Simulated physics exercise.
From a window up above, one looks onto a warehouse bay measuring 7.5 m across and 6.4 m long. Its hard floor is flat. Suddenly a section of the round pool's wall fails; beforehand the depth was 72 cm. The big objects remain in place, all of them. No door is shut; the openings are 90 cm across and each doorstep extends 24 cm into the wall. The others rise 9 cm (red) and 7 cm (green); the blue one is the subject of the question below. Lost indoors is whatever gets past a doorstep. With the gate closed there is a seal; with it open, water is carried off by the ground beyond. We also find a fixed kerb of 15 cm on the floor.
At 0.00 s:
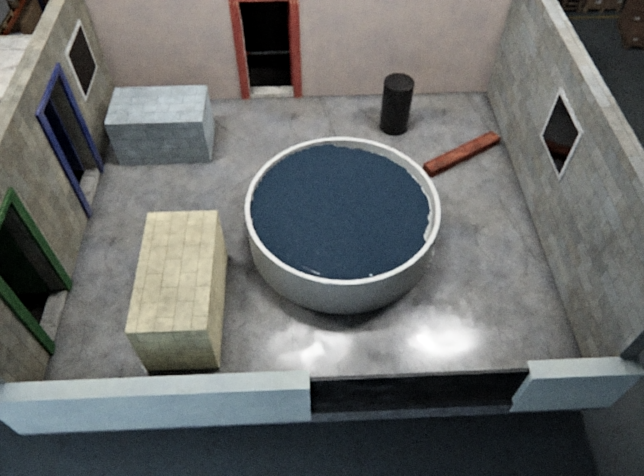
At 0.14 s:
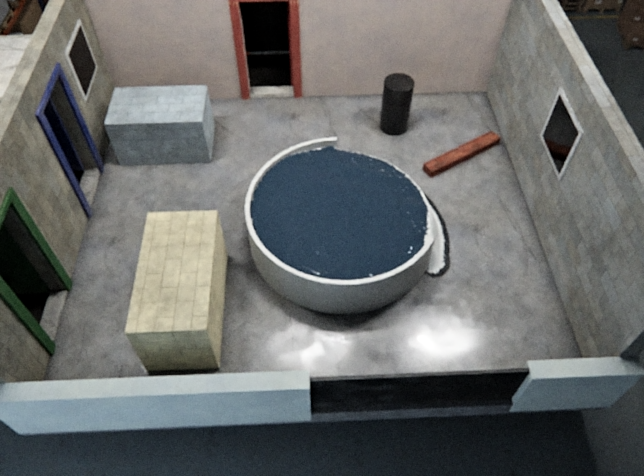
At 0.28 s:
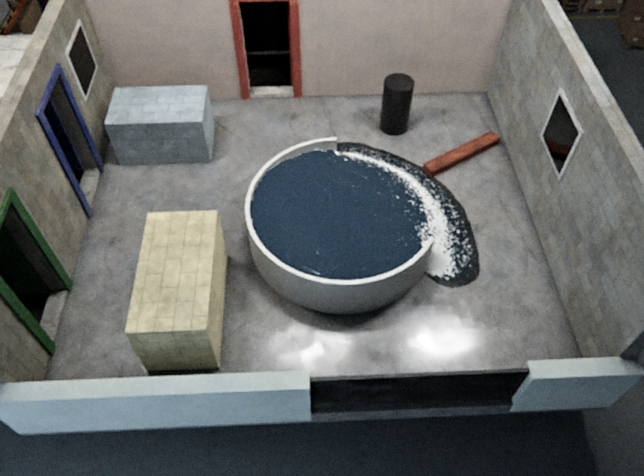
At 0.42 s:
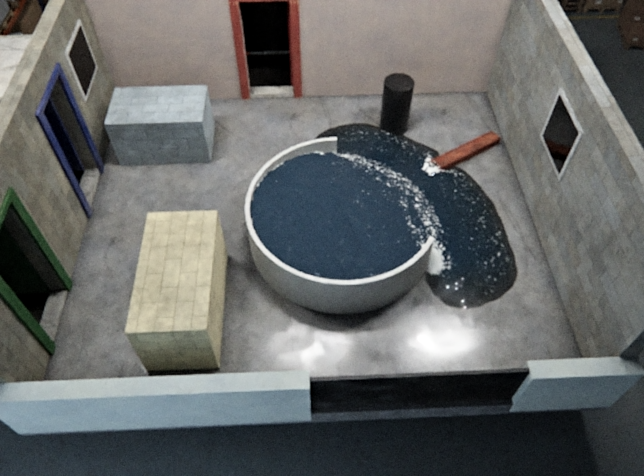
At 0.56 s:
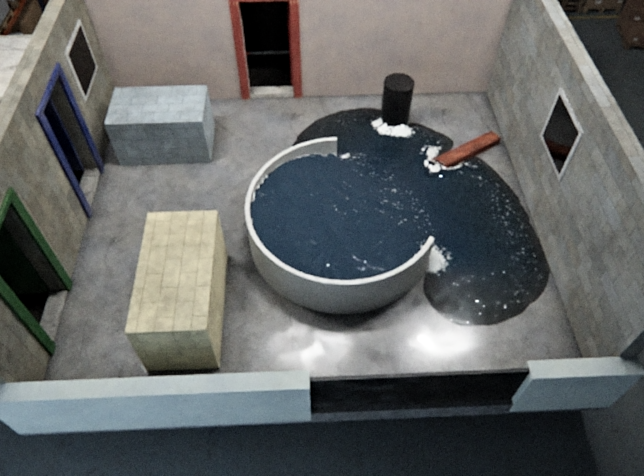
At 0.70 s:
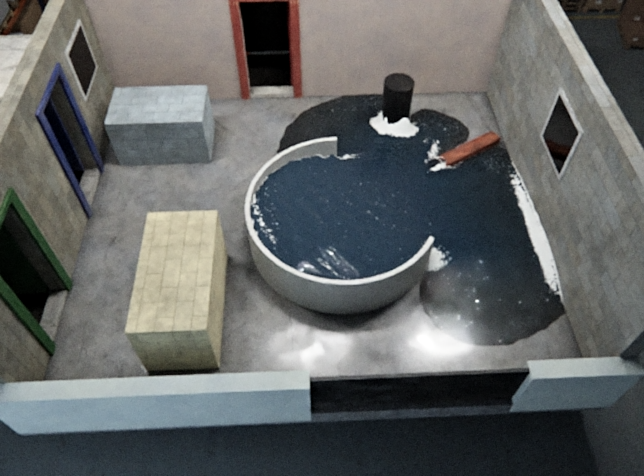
Round pool's wall opening on its right side, dark water pouring out and spreading around a black cylinder and reddish beam.
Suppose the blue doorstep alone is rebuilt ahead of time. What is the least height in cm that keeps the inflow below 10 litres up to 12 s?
About 10.5 cm.
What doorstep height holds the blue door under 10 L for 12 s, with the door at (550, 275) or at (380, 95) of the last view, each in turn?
In turn: About 27 cm, about 28 cm.
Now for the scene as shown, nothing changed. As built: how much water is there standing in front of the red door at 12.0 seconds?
Some 10.0 cm.
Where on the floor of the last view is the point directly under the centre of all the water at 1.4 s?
Centre of the water: Approx. (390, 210) px.
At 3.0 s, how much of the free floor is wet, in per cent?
Roughly 55 percent.
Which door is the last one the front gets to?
Door: Green.
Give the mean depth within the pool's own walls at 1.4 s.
Average depth: Approx. 40 cm.
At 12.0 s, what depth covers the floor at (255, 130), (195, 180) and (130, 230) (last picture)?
Going through the spots in order gives 9, 14 and 10 centimetres.
After 1.4 s water covers 35 % of the floor, deepest (46 cm) near (506, 190); it has not reached the blue door.
After 3.0 s water covers 55 % of the floor, deepest (46 cm) near (482, 94); it has not reached the blue door.
After 12.0 s water covers 100 % of the floor, deepest (19 cm) near (182, 165); 15 cm at the blue door, 2 litres in over its 13 cm doorstep.
At the blue door as built, the water arrived by 5.0 s and peaked near 15 cm at 12.0 s.
With a doorstep of 8.5 cm, 25 litres would have come in within the 12 s; with 11.5 cm, 6 litres. So under 10 litres takes about 10.5 cm.
